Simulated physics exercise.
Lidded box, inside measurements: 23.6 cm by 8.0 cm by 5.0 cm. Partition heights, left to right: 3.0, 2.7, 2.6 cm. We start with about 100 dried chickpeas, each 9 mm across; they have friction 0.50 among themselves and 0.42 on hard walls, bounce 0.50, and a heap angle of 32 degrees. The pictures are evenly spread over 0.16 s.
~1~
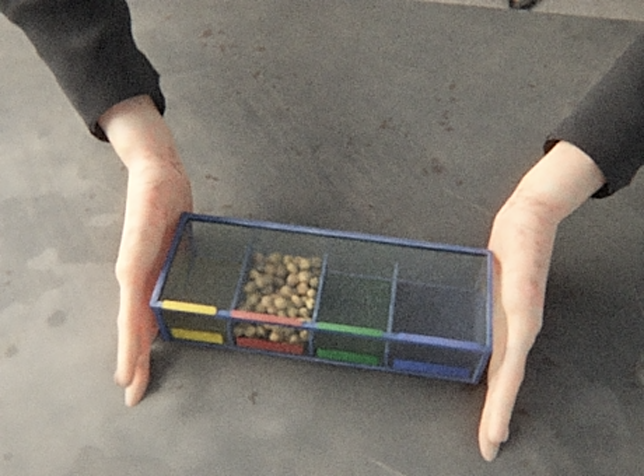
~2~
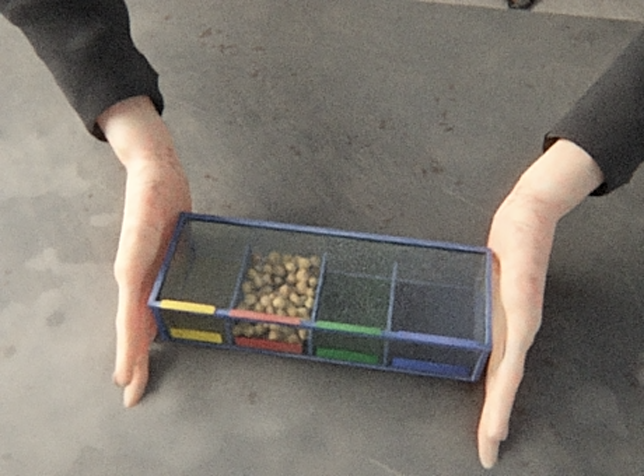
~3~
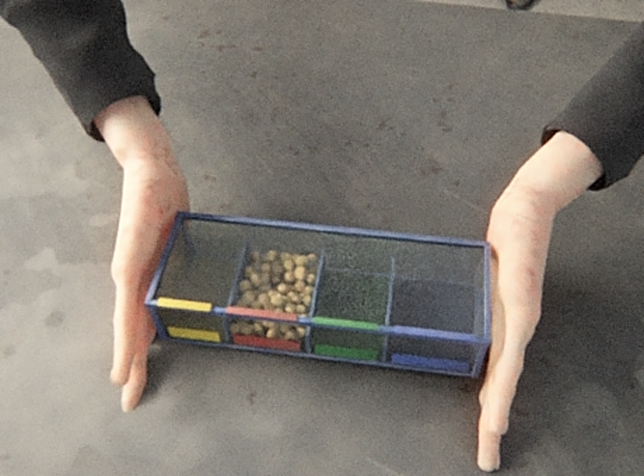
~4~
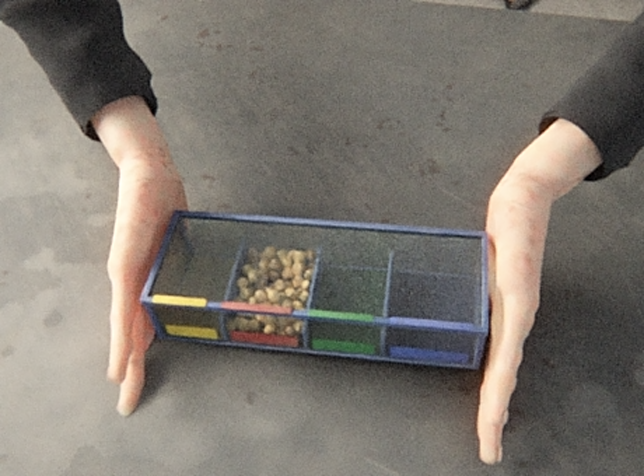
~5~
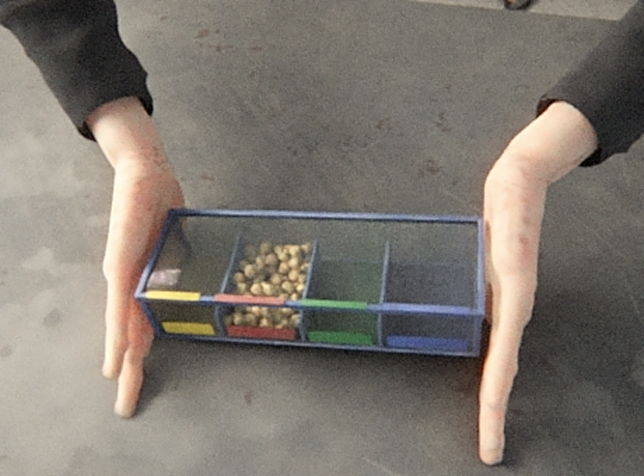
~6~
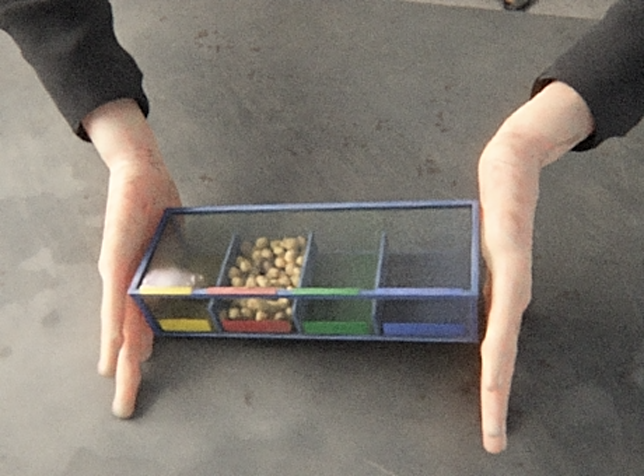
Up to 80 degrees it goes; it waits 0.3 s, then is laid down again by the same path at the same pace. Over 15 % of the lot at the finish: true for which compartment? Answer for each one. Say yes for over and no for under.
Red: Yes; blue: No; green: No; yellow: Yes.
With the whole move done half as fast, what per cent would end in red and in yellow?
Result: Red = 75 %; yellow = 20 %.
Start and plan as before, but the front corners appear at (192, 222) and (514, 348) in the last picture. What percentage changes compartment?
Around 70 per cent, it would seem.
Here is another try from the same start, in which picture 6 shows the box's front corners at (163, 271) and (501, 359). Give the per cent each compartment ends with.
The compartments end with red 45 per cent, blue 50 per cent, green 5 per cent and yellow 0 per cent.
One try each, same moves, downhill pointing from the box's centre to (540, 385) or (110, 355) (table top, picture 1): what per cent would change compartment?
50 and 25 %.
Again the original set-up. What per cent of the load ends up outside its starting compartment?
Roughly 25 in a hundred.
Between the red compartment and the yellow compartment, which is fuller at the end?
It's the red one that holds more.
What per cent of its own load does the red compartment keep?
80 per cent, roughly.
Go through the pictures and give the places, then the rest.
Box tilt 0 degrees, front corners at (157, 303) and (487, 348); red 100 %, in the first frame.
Box tilt 1 degrees, front corners at (155, 303) and (486, 346), in the second frame.
Box tilt 2 degrees, front corners at (152, 301) and (484, 339), in the third frame.
Box tilt 5 degrees, front corners at (148, 298) and (482, 328), lowest corner left back, in the fourth frame.
Box tilt 9 degrees, front corners at (142, 295) and (478, 312), lowest corner left back, in the fifth frame.
Box tilt 13 degrees, front corners at (136, 291) and (472, 293), lowest corner left back; red 100 %, in the sixth frame.
Then, 0.72 s after the last picture, tilt 80 degrees; red 75 %, yellow 25 %.
Then, 1.20 s after the last picture, tilt 45 degrees; red 75 %, yellow 25 %.
Then, 1.75 s after the last picture, tilt 0 degrees; red 75 %, yellow 25 %.
In the end, red 75 %, blue 0 %, green 0 %, yellow 25 %.
